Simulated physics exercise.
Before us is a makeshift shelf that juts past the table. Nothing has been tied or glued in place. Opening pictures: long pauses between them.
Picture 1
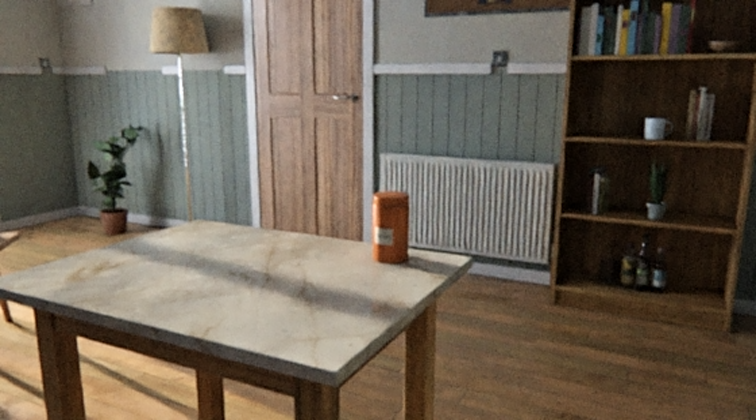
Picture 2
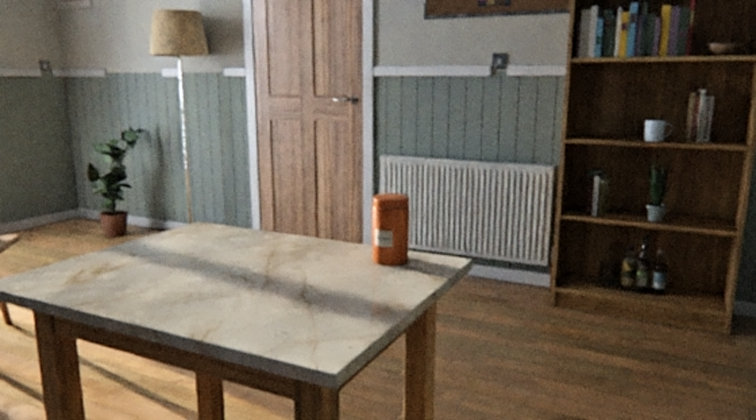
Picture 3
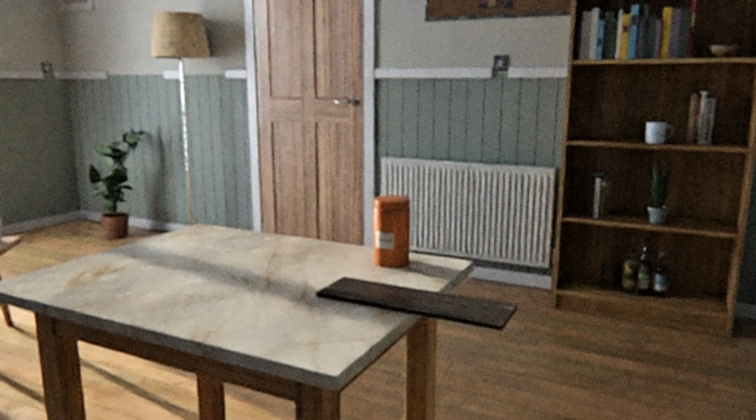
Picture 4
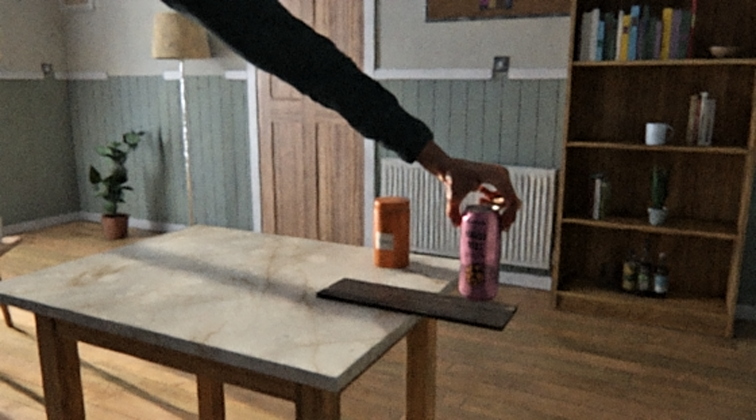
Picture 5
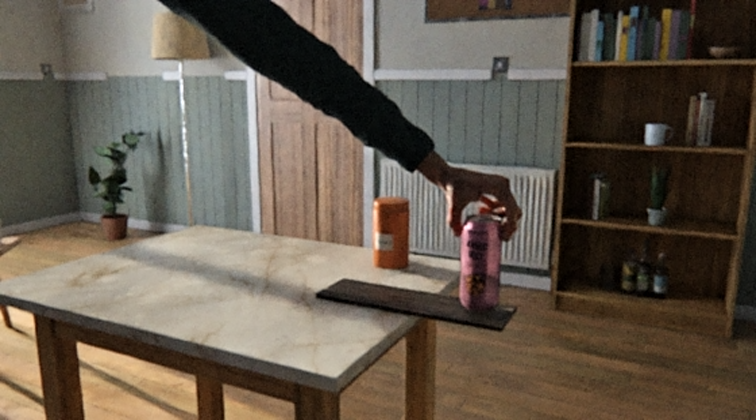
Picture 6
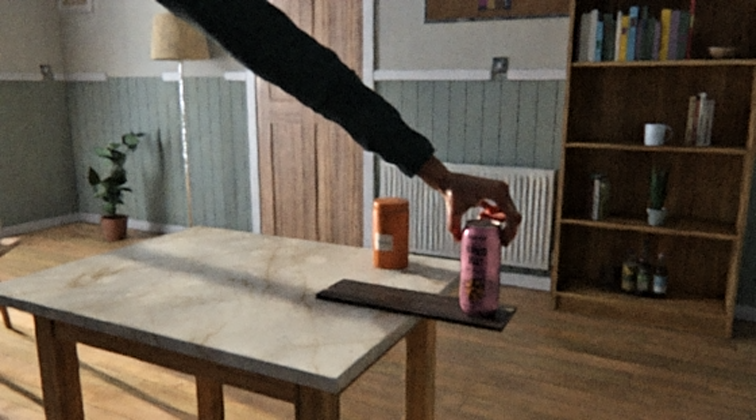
An arm in a dark sleeve reaches in from the upper left over a pale marble-topped table, seen from a fixed, slightly raised view in a room with green panelling, a wooden door, a white radiator and a bookcase at right. An orange jar stands near the table's far right corner. A dark board appears across the right edge, jutting past it, then the hand lowers a pink can onto its overhanging part and keeps hold.
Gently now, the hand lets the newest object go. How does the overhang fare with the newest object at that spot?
In the end the overhang falls off the table.
Then, 0.40 s past the last view, pink can and black board now down on the floor or falling.
Then, 0.60 s past the last view, things are still on the move.
Then, 0.80 s past the last view, as before.
Finally, down on the floor or falling, pink can and black board; orange jar still in place. The board tips off the edge.
